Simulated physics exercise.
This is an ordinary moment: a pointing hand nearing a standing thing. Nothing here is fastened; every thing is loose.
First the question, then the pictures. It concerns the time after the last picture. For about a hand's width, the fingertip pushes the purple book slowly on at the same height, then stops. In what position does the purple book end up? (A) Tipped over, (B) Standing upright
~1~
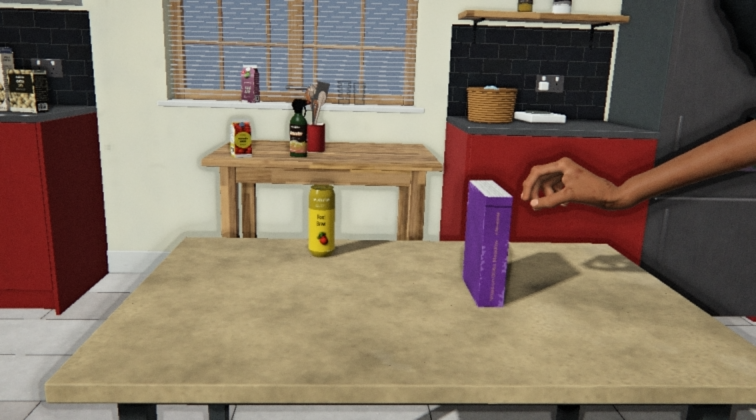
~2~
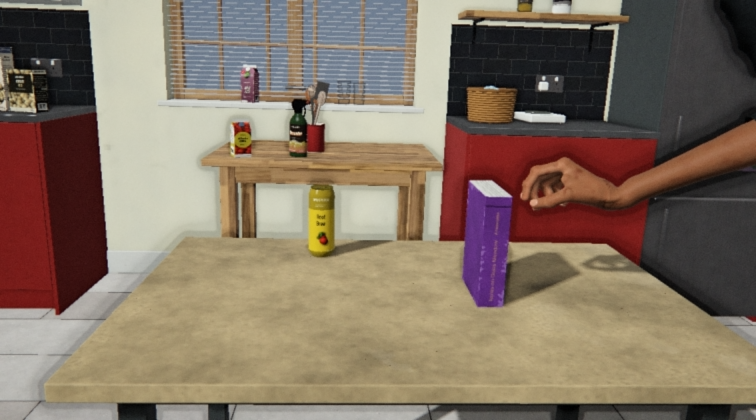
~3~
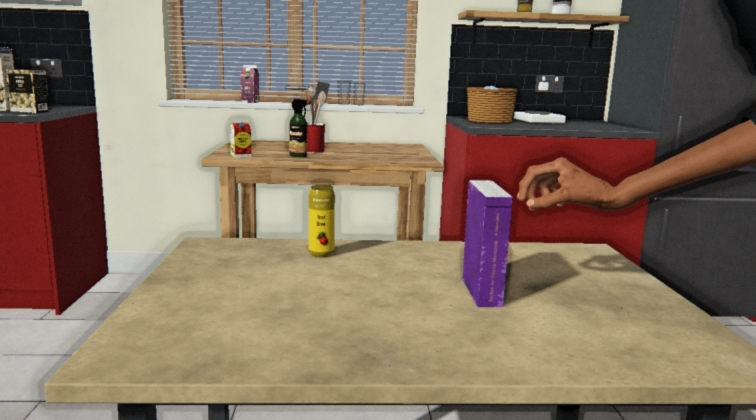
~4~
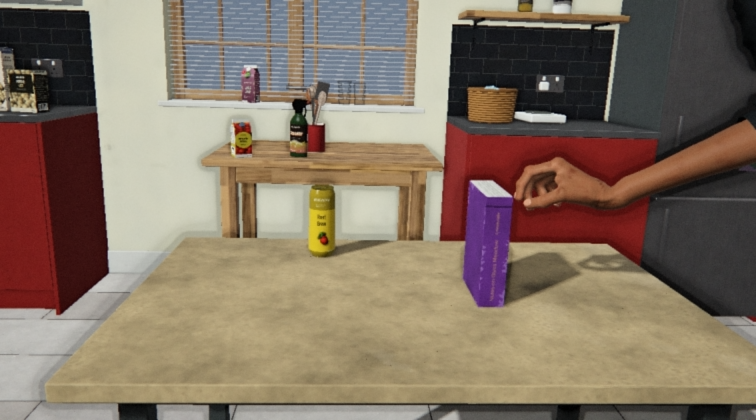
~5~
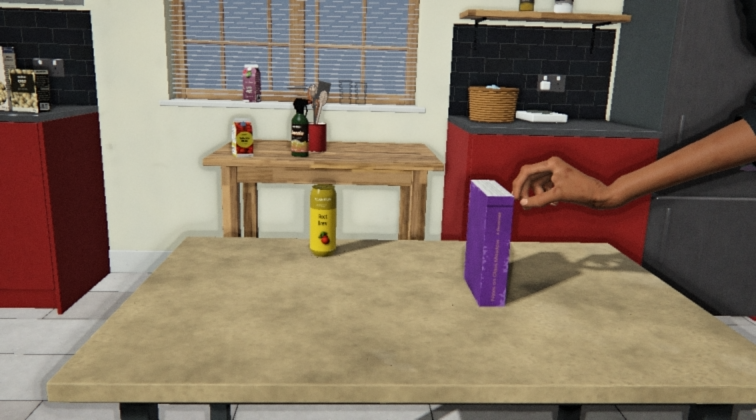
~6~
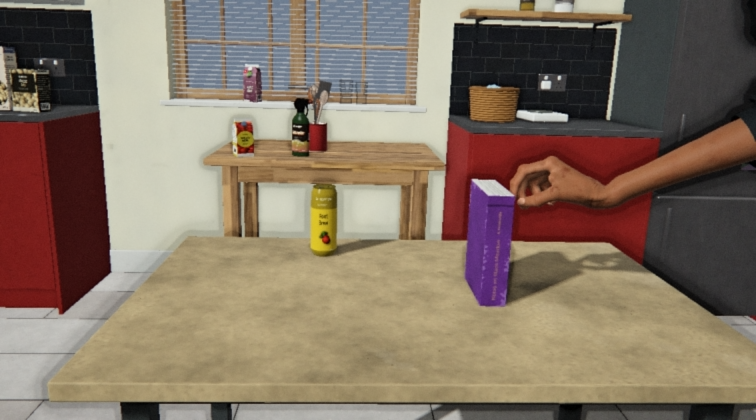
A.
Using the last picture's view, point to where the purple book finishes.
End position, last frame: About (408, 279).
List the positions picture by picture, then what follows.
The first picture shows purple book (485, 242).
The second picture shows purple book (485, 241).
The third picture shows purple book (485, 242).
The fourth picture shows purple book (486, 242).
The fifth picture shows purple book (487, 241).
The sixth picture shows purple book (488, 241).
Then, 0.80 s on from there, purple book turned 16° from how it was put near (473, 239).
Then, 1.10 s on from there, purple book turned 58° from how it was put near (435, 254).
Then, 1.30 s on from there, purple book on its side near (408, 278).
In the end, toppled on the table, purple book. At the end, from the last picture's camera, purple book near (408, 279).
